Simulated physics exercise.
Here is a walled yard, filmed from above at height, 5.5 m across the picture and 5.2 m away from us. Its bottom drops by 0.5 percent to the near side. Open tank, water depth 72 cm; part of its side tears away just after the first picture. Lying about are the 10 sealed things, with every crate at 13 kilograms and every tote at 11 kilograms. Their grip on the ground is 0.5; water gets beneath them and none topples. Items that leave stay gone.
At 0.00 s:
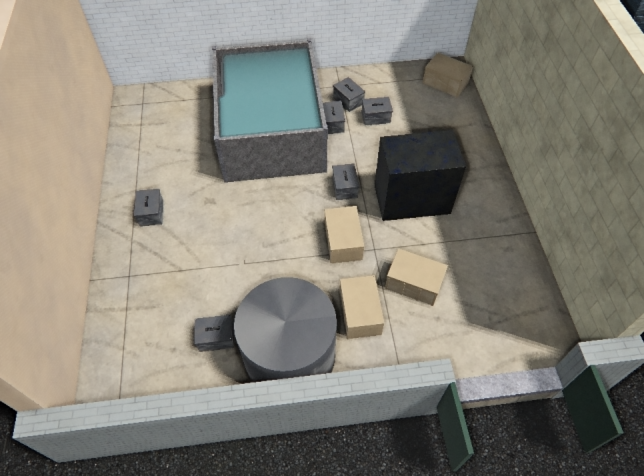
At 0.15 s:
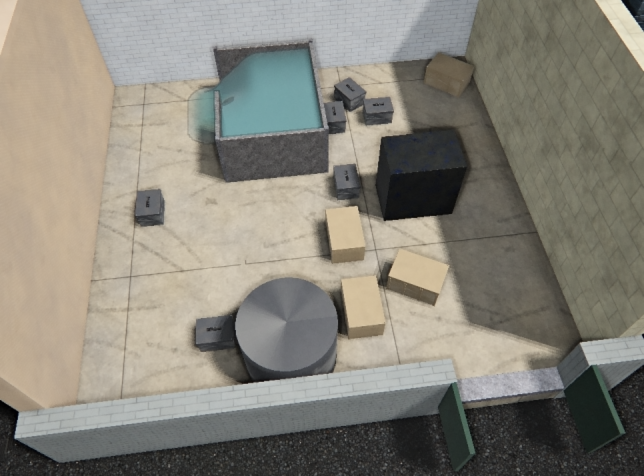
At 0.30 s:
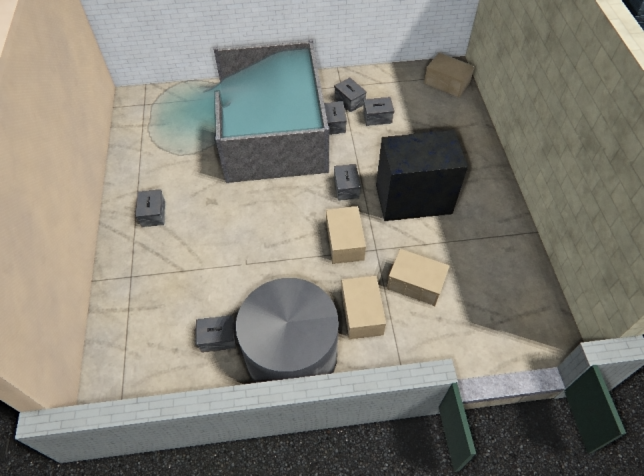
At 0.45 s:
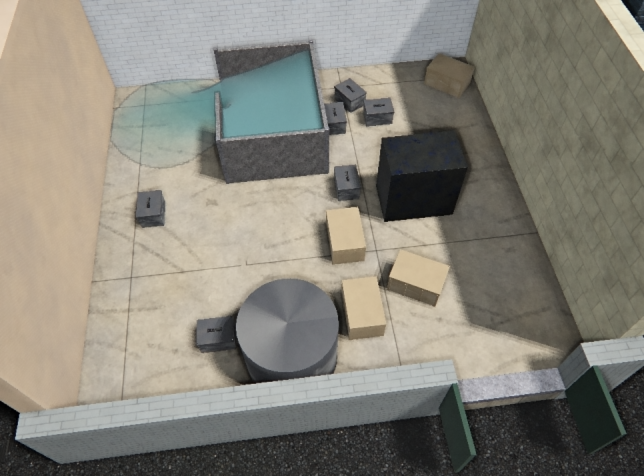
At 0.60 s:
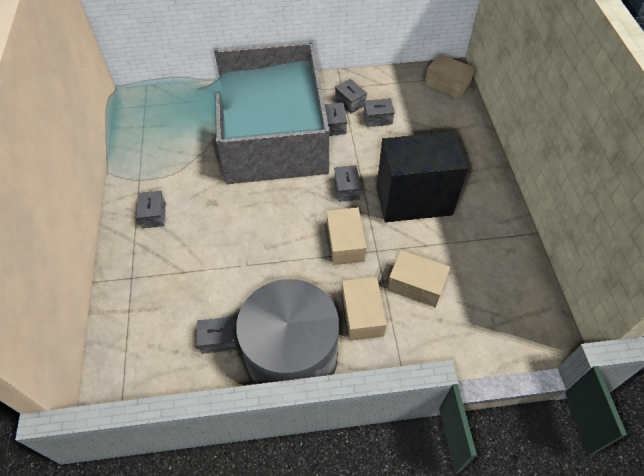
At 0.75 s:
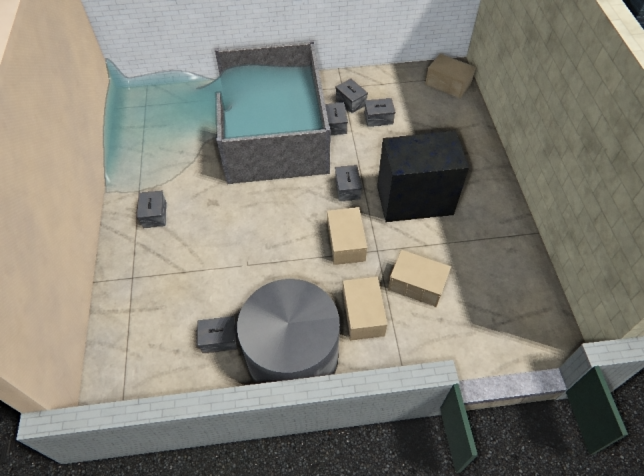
To begin with, teal water fills an open stone tank at the back of a walled yard scattered with crates and blocks. Then part of its left side gives way, and water fans out across the floor to the left wall, spreading along it while the crates stay still.
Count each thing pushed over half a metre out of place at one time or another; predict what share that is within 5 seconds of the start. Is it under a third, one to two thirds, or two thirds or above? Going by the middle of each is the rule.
I'd guess the moved share fails to make a third.
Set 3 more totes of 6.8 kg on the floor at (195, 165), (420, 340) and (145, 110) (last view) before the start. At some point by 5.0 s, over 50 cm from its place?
First stays inside, second stays inside, third goes beyond.
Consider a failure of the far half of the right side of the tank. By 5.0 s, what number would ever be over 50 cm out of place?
The answer then is 4.
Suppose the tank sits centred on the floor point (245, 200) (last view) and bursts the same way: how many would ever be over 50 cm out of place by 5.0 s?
That gives 6 of them.
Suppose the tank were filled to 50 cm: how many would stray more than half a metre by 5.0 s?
That would give 1.
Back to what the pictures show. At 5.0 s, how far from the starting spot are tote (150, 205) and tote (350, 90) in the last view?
Going in order, that's 250 cm for one and 0 cm for the other.
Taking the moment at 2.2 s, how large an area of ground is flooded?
My estimate is roughly 10.5 m2.
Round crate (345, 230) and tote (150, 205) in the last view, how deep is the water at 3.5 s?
2 and 6 cm.
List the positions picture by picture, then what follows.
The first picture shows a crate at (418, 270), on the bottom; a crate at (449, 66) rests on the ground; water covers 2.3 m2; 0 of 10 have shifted.
The second picture shows a crate at (419, 270) rests on the ground; a crate at (451, 66) rests on the ground; 2.8 m2 under water; 0 of 10 have shifted.
The third picture shows a crate at (419, 271), on the bottom; a crate at (451, 66) rests on the ground; 3.7 m2 under water; 0 of 10 have shifted.
The fourth picture shows a crate at (420, 271), on the bottom; a crate at (451, 67) rests on the ground; water covers 4.7 m2; 0 of 10 have shifted.
The fifth picture shows a crate at (420, 272) rests on the ground; a crate at (451, 68), on the bottom; 5.1 m2 under water; 0 of 10 have shifted.
The sixth picture shows a crate at (421, 272), on the bottom; a crate at (452, 67), on the bottom; 5.2 m2 under water; 0 of 10 have shifted.
After 1.1 s 0 of 10 are over 50 cm from their spots; 0 afloat.
After 2.2 s 1 of 10 are over 50 cm from their spots; 0 afloat.
After 3.5 s 1 of 10 are over 50 cm from their spots; 1 afloat.
After 5.0 s 2 of 10 are over 50 cm from their spots, and 2 have been at some point; 1 afloat.
